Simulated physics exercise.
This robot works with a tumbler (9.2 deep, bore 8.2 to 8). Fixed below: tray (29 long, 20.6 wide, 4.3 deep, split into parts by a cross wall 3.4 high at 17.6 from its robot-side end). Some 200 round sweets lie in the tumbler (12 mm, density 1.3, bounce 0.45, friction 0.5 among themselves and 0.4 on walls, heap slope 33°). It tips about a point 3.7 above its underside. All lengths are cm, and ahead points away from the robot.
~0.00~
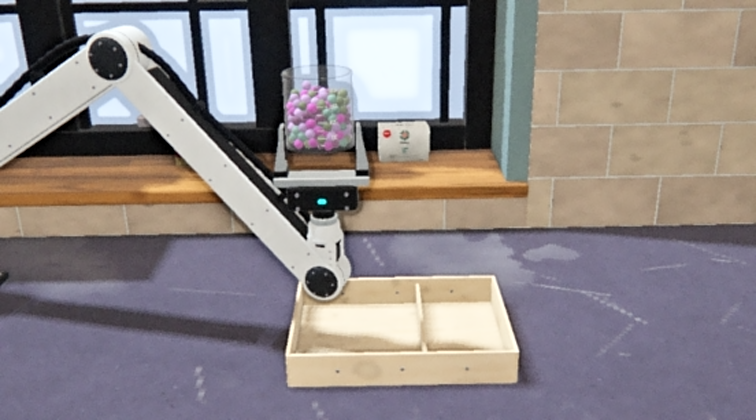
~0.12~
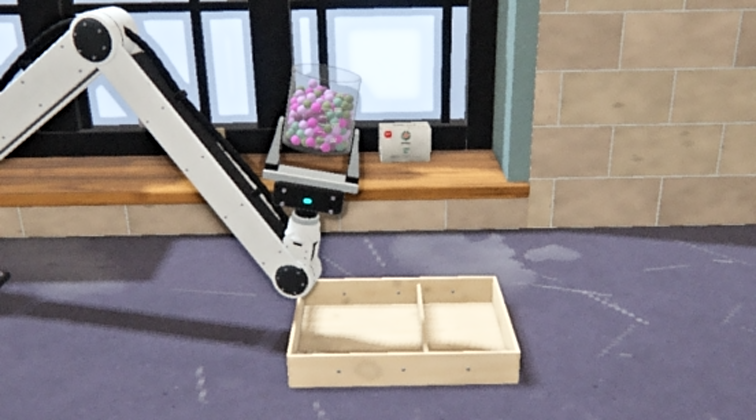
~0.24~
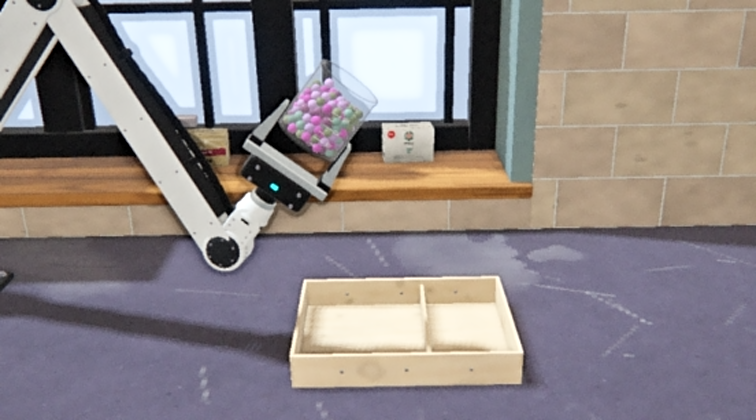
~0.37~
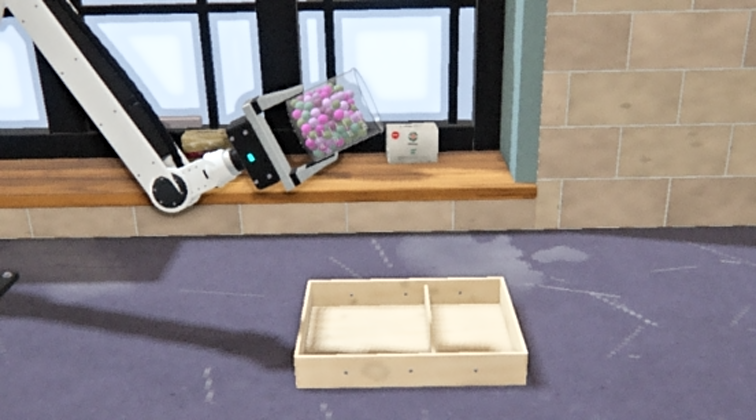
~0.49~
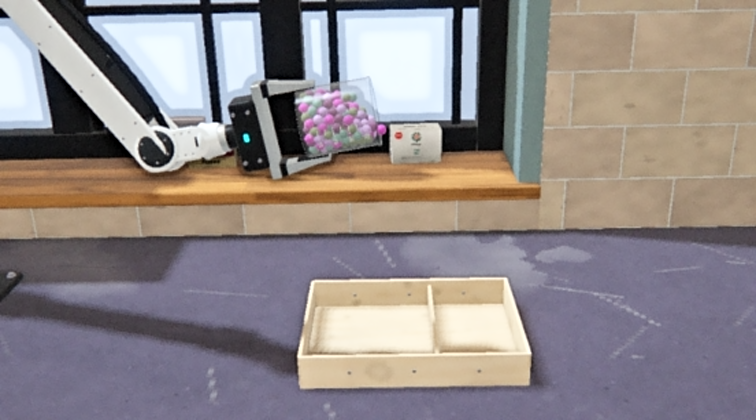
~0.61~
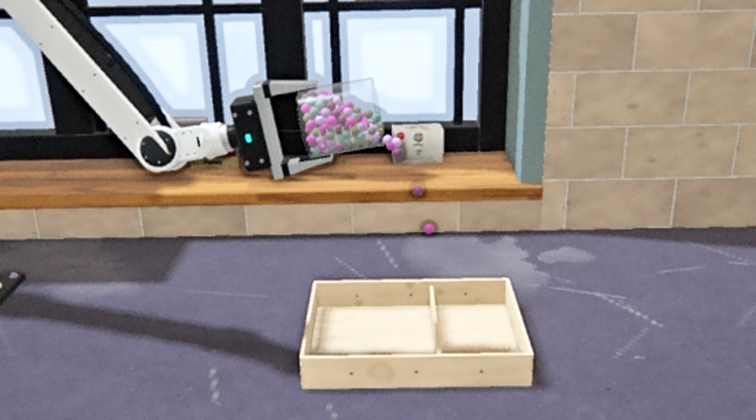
A white robot arm tilted a clear tumbler of pink, green and white sweets over to the right above a divided wooden tray, and a few pink ones dropped from its rim.
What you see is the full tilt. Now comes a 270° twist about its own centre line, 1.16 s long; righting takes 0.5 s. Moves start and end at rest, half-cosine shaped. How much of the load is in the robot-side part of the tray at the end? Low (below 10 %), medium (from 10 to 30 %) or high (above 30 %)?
In the robot-side part of the tray the share is medium, from 10 to 30 %.
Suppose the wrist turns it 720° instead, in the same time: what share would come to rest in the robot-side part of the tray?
It would be near 20 per cent.
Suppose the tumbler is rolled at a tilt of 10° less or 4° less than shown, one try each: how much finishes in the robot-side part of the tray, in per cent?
About 5 and 15 per cent.
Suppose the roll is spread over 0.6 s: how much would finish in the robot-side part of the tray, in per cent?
It would be near 10 per cent.
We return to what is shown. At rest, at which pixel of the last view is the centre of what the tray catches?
Around (412, 342).
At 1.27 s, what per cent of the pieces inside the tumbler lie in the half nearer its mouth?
Roughly 40 per cent.
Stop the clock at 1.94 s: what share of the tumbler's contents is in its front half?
Roughly 40 per cent.
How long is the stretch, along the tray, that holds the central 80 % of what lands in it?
About 22 cm.
After 1.27 s, tipped 81°, highest piece 36 above the table; 180 in the tumbler, 8 in the robot-side part, 5 in the far-side part, 8 in flight or on a rim.
After 1.94 s, tipped 60°, highest piece 35 above the table; 141 in the tumbler, 37 in the robot-side part, 16 in the far-side part, 7 in flight or on a rim.
After 2.47 s, upright, highest piece 36 above the table; 140 in the tumbler, 41 in the robot-side part, 19 in the far-side part, 1 on the table or floor.
After 3.17 s, upright, highest piece 36 above the table; 140 in the tumbler, 41 in the robot-side part, 19 in the far-side part, 1 on the table or floor.
At rest, 140 in the tumbler, 41 in the robot-side part, 19 in the far-side part, 1 on the table or floor. That is 20 % in the robot-side part of the tray.
